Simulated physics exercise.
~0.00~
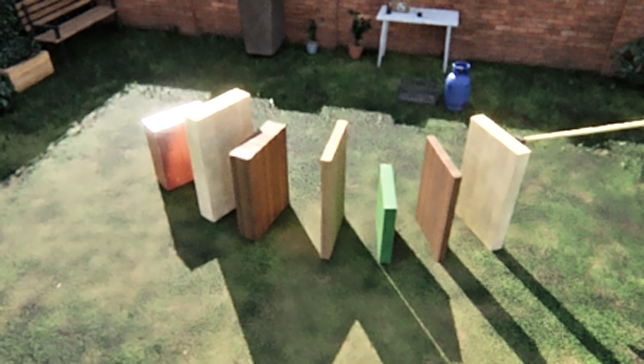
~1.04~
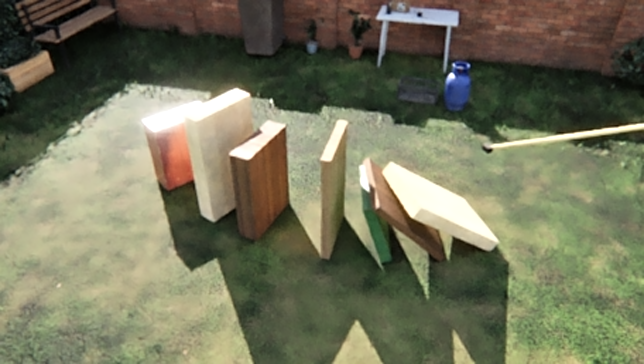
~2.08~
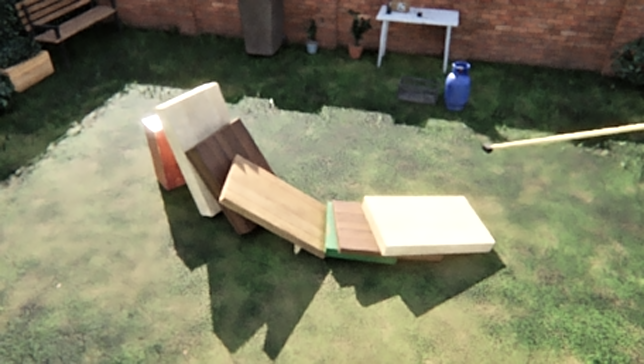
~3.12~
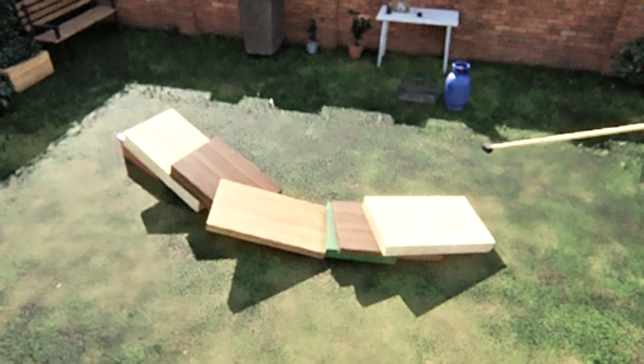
A pole tips the right-hand board, and all seven boards topple leftward in turn.
